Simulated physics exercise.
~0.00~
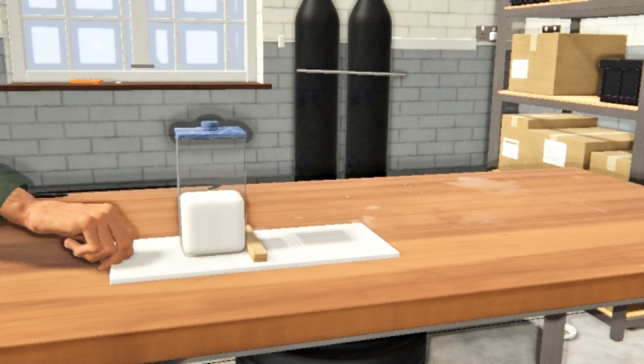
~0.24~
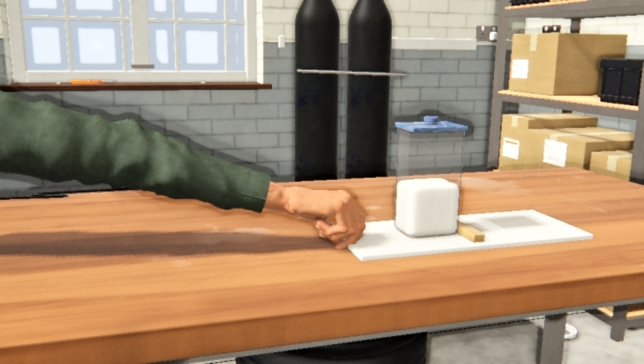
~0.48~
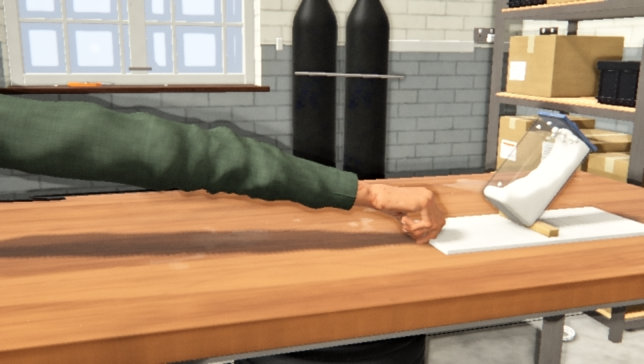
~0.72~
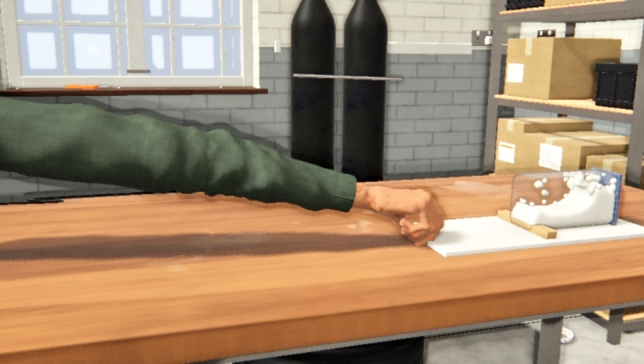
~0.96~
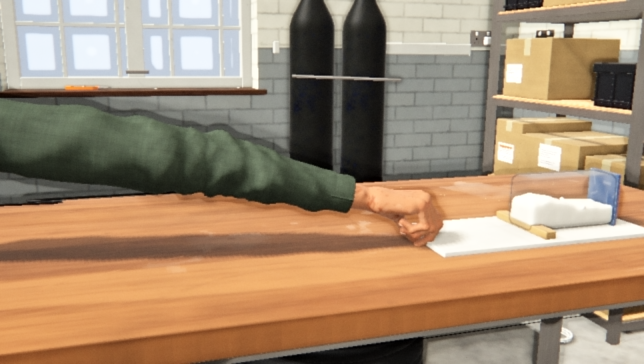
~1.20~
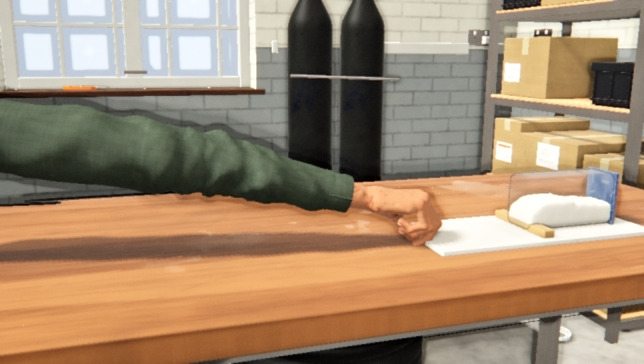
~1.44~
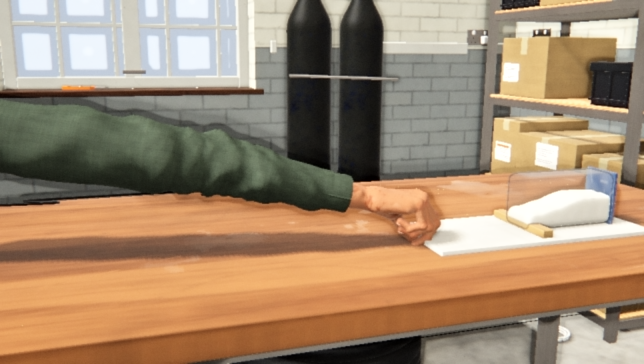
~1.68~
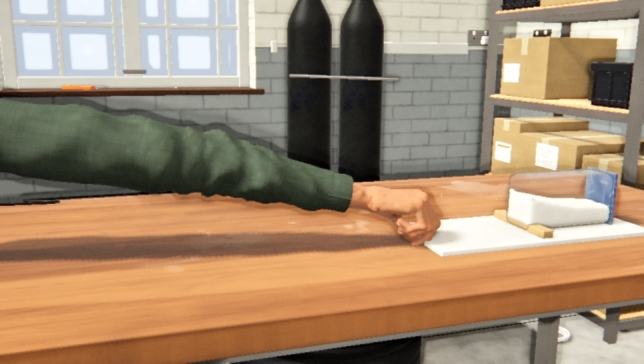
A clear container with a blue cap, partly filled with something white, rode to the right on a white board pushed along a wooden table by a hand, then tipped over the small wooden strip and ended up lying on its side.
